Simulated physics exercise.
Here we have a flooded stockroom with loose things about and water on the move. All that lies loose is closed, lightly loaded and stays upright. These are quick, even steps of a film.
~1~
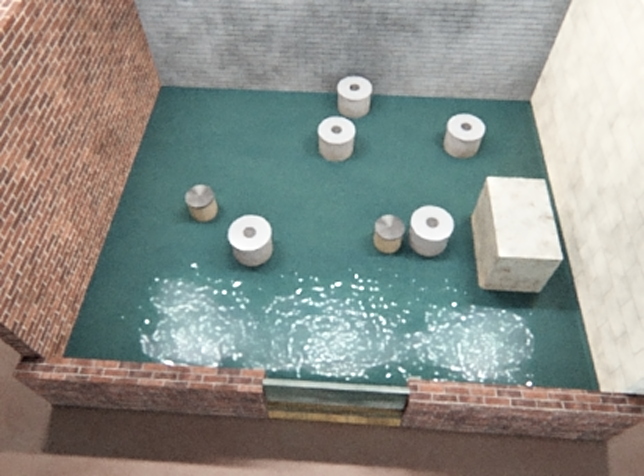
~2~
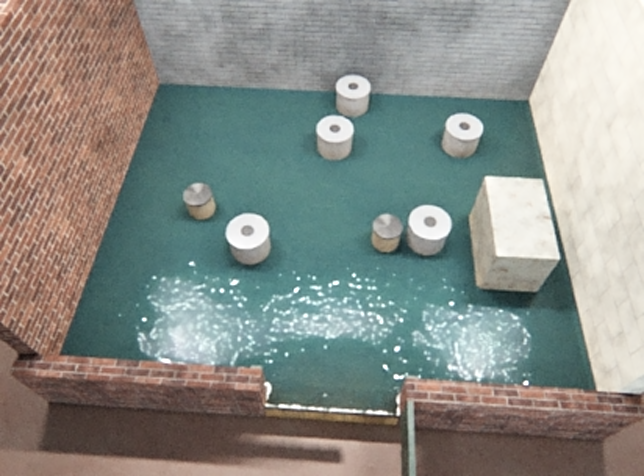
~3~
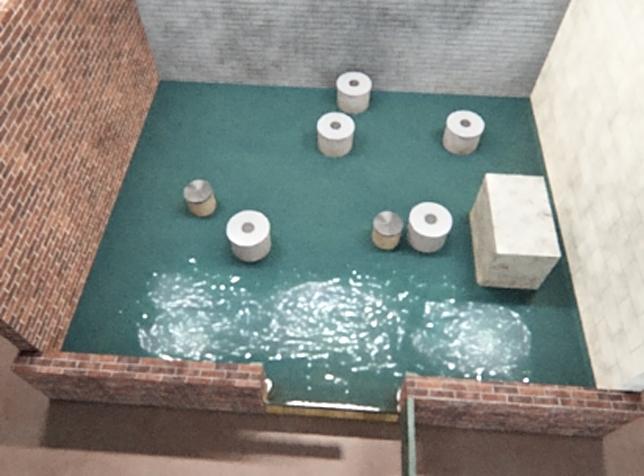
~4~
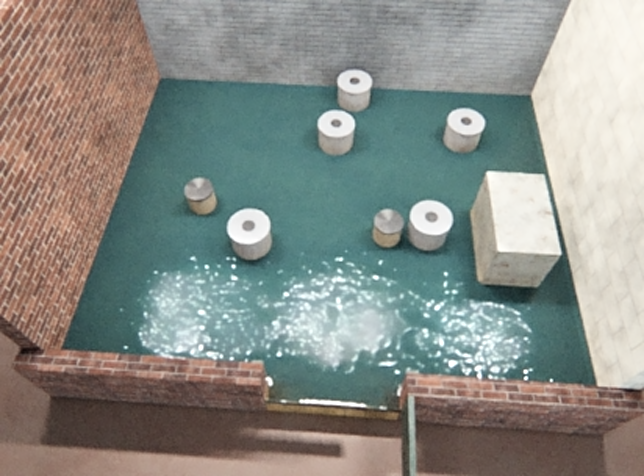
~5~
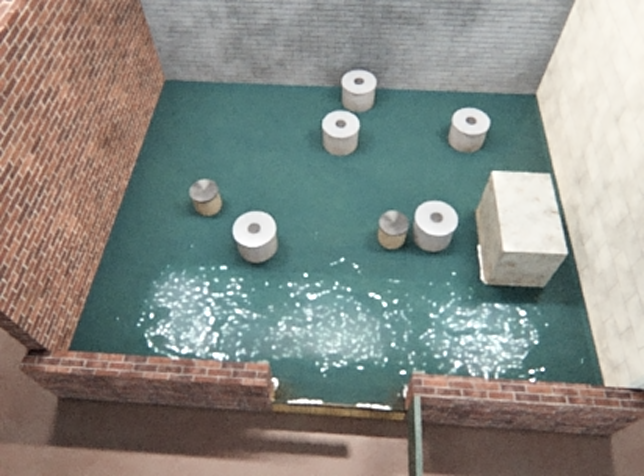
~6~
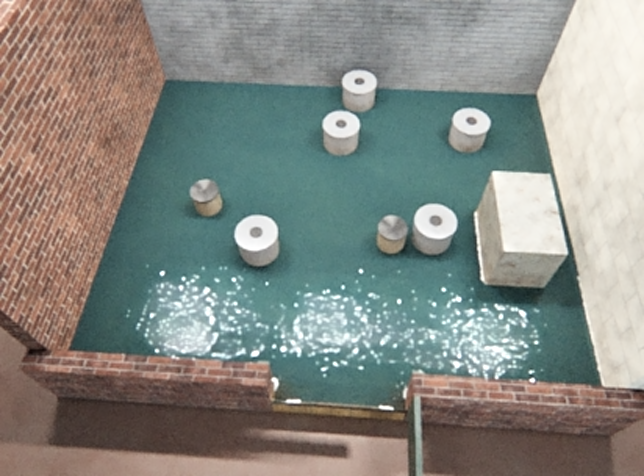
Water rippled and glittered along the front of a flooded, brick-walled room after the panel in the low front wall's gap swung open, while the round objects and pale block barely moved.
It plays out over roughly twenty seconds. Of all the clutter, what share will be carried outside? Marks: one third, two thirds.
Share: One to two thirds.
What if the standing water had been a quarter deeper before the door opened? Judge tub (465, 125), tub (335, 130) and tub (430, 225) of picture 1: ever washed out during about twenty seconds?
In that order: Stays, stays, through.
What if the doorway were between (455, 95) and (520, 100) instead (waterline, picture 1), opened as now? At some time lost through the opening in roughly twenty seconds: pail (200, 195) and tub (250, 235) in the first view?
In that order: No, left behind.
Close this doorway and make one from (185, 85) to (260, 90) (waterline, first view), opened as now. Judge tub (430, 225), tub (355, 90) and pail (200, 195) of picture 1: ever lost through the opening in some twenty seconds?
In turn: No, through, carried outside.
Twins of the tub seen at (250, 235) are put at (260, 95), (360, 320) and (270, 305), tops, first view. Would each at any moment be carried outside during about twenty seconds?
One after the other: Still in, carried outside, out.
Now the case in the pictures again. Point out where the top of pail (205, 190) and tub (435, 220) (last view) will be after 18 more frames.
Close to (223, 233) and (405, 315).
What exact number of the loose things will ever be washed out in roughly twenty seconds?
That makes 4.
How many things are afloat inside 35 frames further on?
It comes to 4.
A moment on, 0 of 7 are out; 7 afloat.
Next, 2 of 7 are out; 5 afloat.
Later, 3 of 7 are out; 4 afloat.
In the end, 4 of 7 are out; 3 afloat.
